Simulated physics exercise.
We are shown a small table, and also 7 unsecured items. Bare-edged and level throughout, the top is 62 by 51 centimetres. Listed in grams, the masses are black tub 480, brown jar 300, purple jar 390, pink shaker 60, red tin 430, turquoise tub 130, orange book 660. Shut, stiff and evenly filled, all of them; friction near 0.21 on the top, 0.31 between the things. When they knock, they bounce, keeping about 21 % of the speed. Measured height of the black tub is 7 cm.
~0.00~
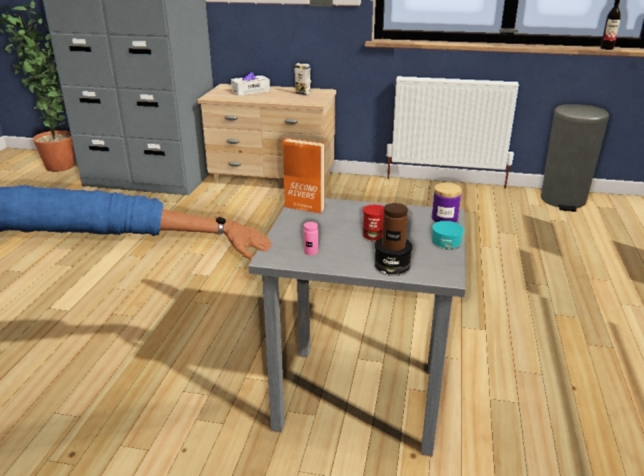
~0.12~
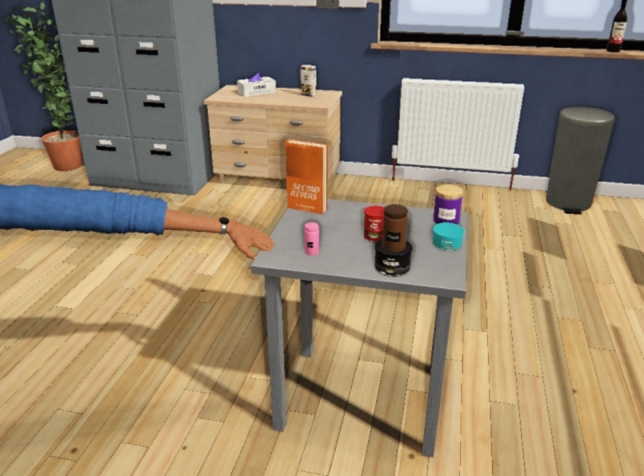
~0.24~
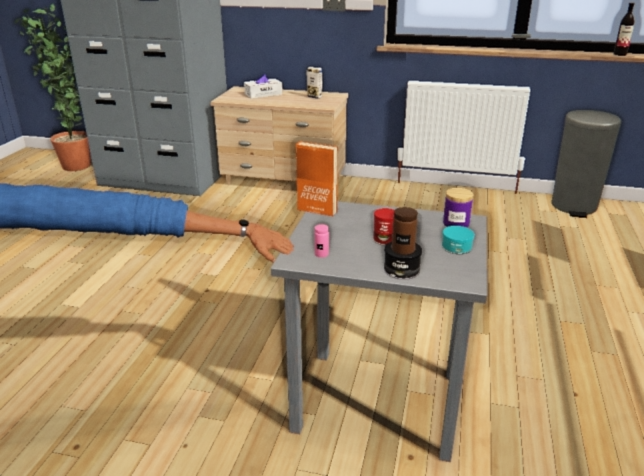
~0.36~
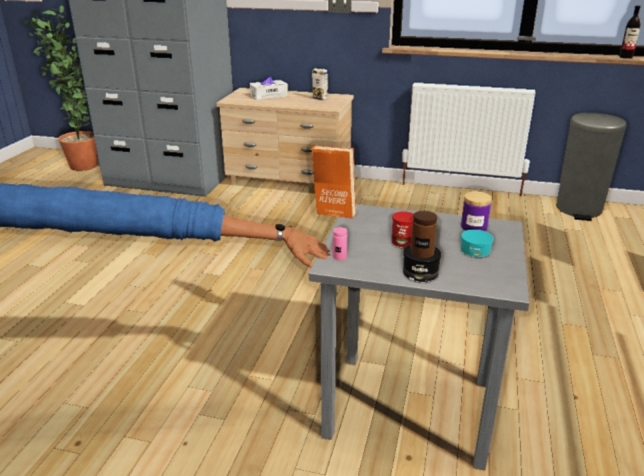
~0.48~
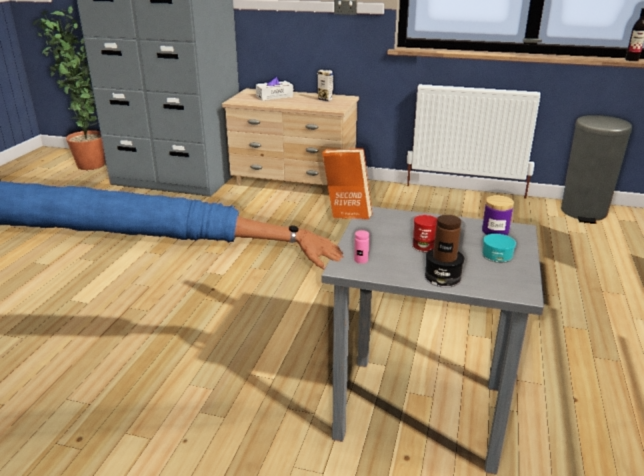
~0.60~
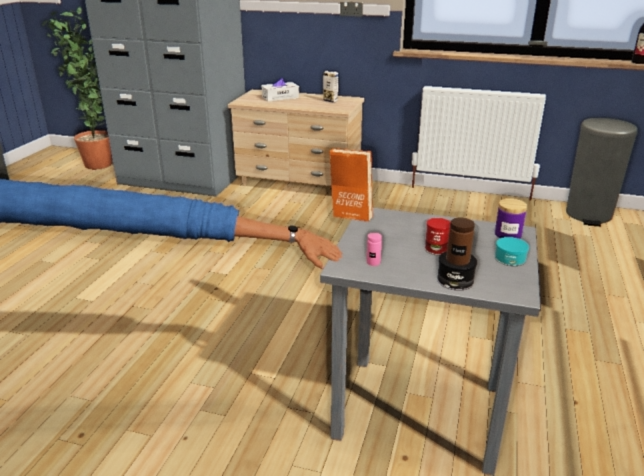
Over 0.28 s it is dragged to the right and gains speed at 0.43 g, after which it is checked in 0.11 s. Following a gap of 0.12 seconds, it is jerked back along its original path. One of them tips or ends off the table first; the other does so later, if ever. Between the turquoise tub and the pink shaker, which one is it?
I would say the former of the pair.
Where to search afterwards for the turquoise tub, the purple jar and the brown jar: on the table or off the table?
The turquoise tub ends off the table; the purple jar ends off the table; the brown jar is still on the table.
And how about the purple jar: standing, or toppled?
Here's what happens: The purple jar comes down.
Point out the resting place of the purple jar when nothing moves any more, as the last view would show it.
Its middle settles close to pixel (511, 387).
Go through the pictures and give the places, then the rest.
Turquoise tub (447, 235); pink shaker (311, 239), in the first picture.
Table shifted 1 cm; purple jar (448, 205); red tin (376, 224), in the second picture.
Table shifted 7 cm; orange book (317, 179) shifted 3 cm; black tub (403, 260) shifted 3 cm, in the third picture.
Table shifted 19 cm; orange book (335, 182) off the table; brown jar (424, 234) shifted 9 cm, in the fourth picture.
Table shifted 23 cm; orange book (348, 185) off the table; red tin (425, 234) shifted 7 cm, in the fifth picture.
Table shifted 23 cm; turquoise tub (511, 252) shifted 2 cm; pink shaker (374, 249) shifted 2 cm, in the sixth picture.
Around 0.80 s, table shifted 12 cm; purple jar and turquoise tub now off the table; pink shaker shifted 9 cm near (375, 250); brown jar shifted 9 cm.
Around 1.00 s, pink shaker shifted 14 cm near (354, 247); brown jar shifted 15 cm; red tin shifted 14 cm.
Finally (1.6 s), off the table, purple jar and turquoise tub; not toppled but over 5 cm from the start, black tub, brown jar, pink shaker and red tin; orange book still in place (within 5 cm). Final places as that camera would see them, turquoise tub near (442, 410), pink shaker near (348, 246). Turquoise tub went at 0.76 s; pink shaker was never lost.
